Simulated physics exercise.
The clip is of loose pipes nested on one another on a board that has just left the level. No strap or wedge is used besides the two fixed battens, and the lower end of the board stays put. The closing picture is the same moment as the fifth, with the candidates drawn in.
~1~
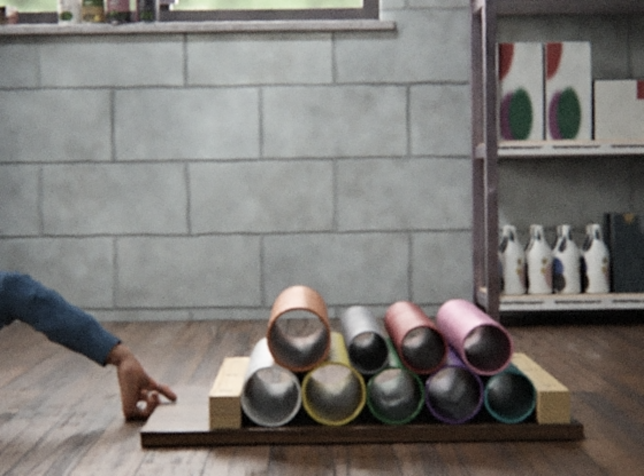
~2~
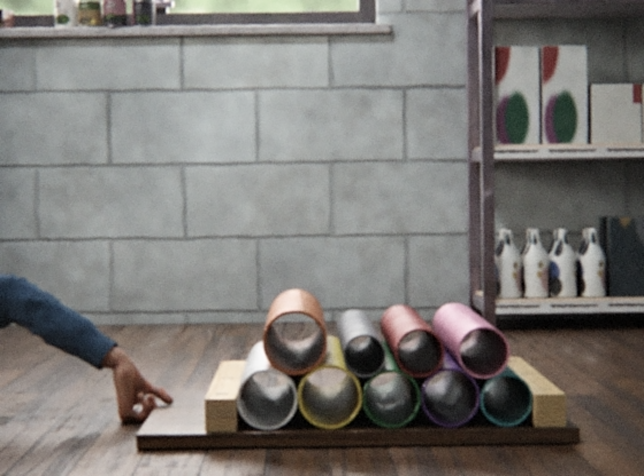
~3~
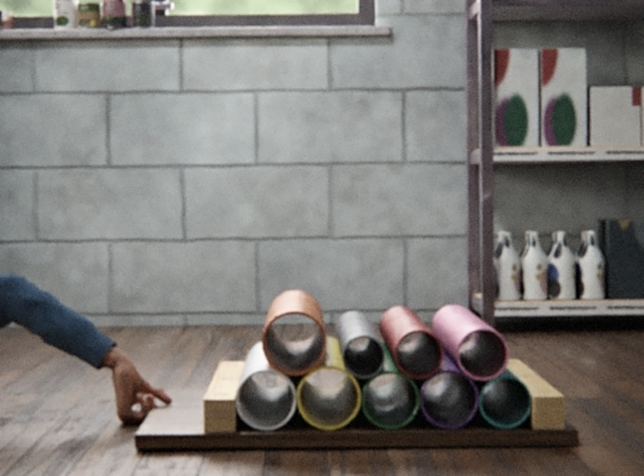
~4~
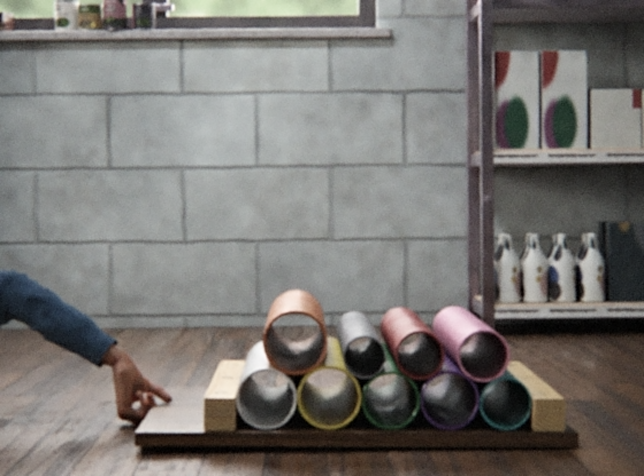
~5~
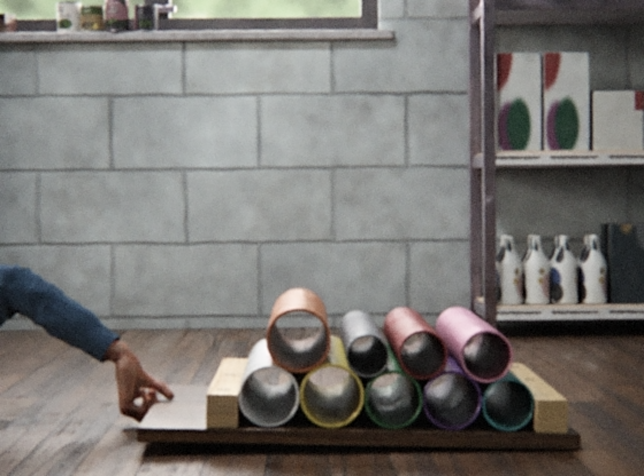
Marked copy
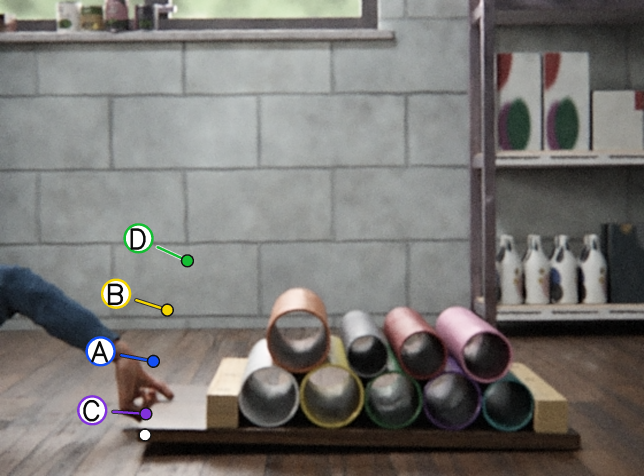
Colorful pipes sat stacked in two rows between wooden blocks on a dark board, barely shifting, while a hand in a blue sleeve stayed at the board's left end, hardly moving at all.
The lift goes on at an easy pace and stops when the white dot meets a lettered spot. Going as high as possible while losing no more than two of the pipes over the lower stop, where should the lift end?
Stop at D.
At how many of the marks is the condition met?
Four of the four.
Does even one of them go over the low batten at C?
No.
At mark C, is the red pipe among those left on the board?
The red pipe: Yes.
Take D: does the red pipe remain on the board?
Yes, with D.
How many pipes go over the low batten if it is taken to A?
At A the number is none.
On the marked copy, A at (153, 362); B at (167, 310); C at (146, 414); D at (187, 261); the white dot at (145, 435).
With D. Early on, board at 16°.
Further on, board at 25°.
At the end, board at 25°, one over the low batten (pink).
As for the rest, A none over the low batten; B none over the low batten; C none over the low batten.
